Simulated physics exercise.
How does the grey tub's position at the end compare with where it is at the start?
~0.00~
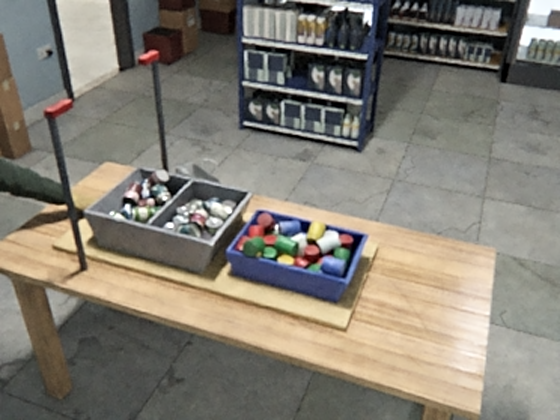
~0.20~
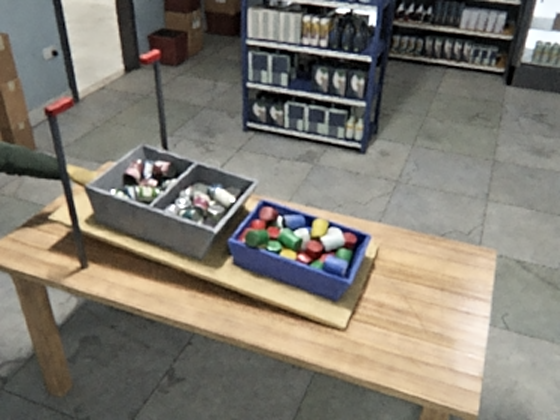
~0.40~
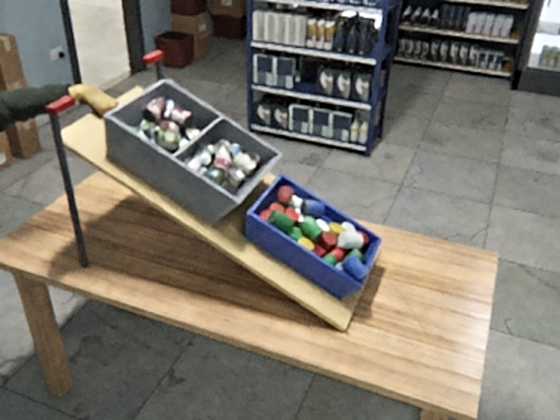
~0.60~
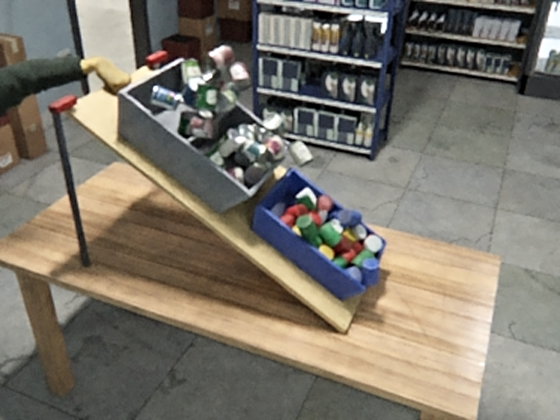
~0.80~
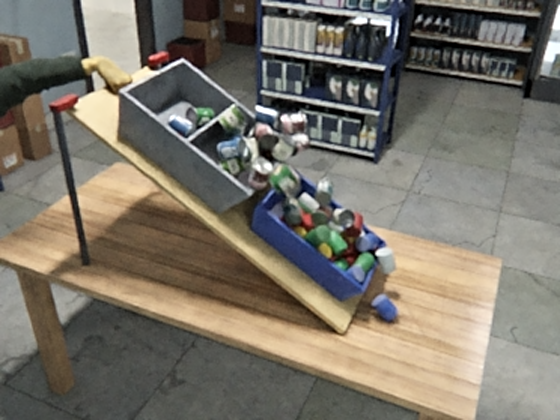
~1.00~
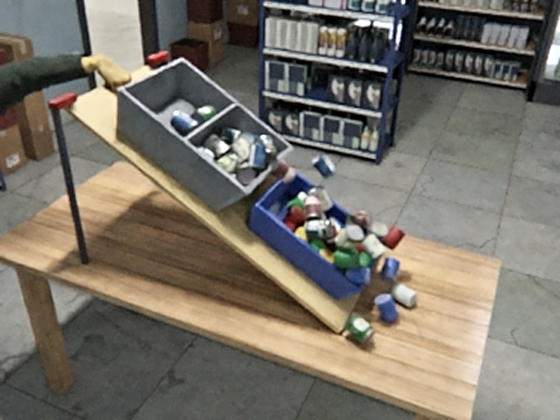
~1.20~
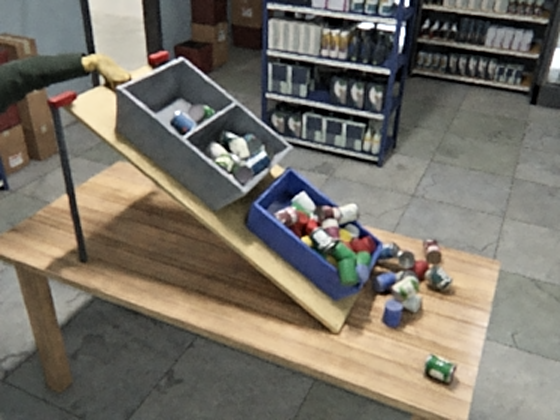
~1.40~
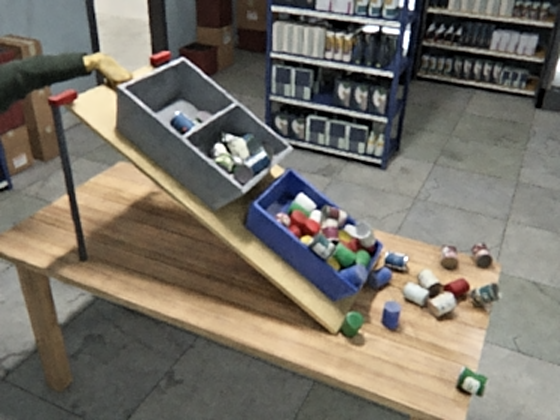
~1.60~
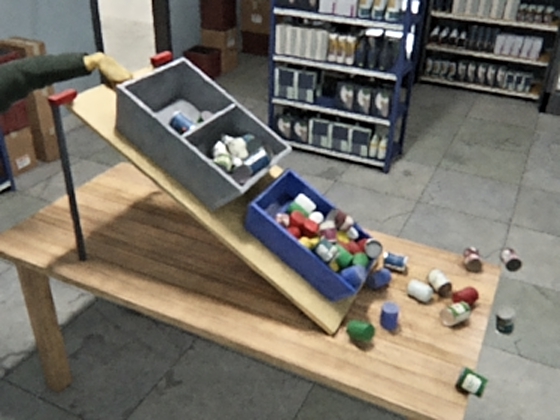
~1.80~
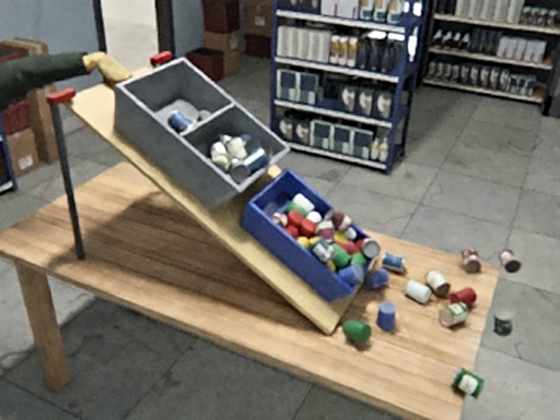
At the end the grey tub is noticeably higher and slightly farther right than at the start, held at a slant on the raised board instead of sitting low over the table.
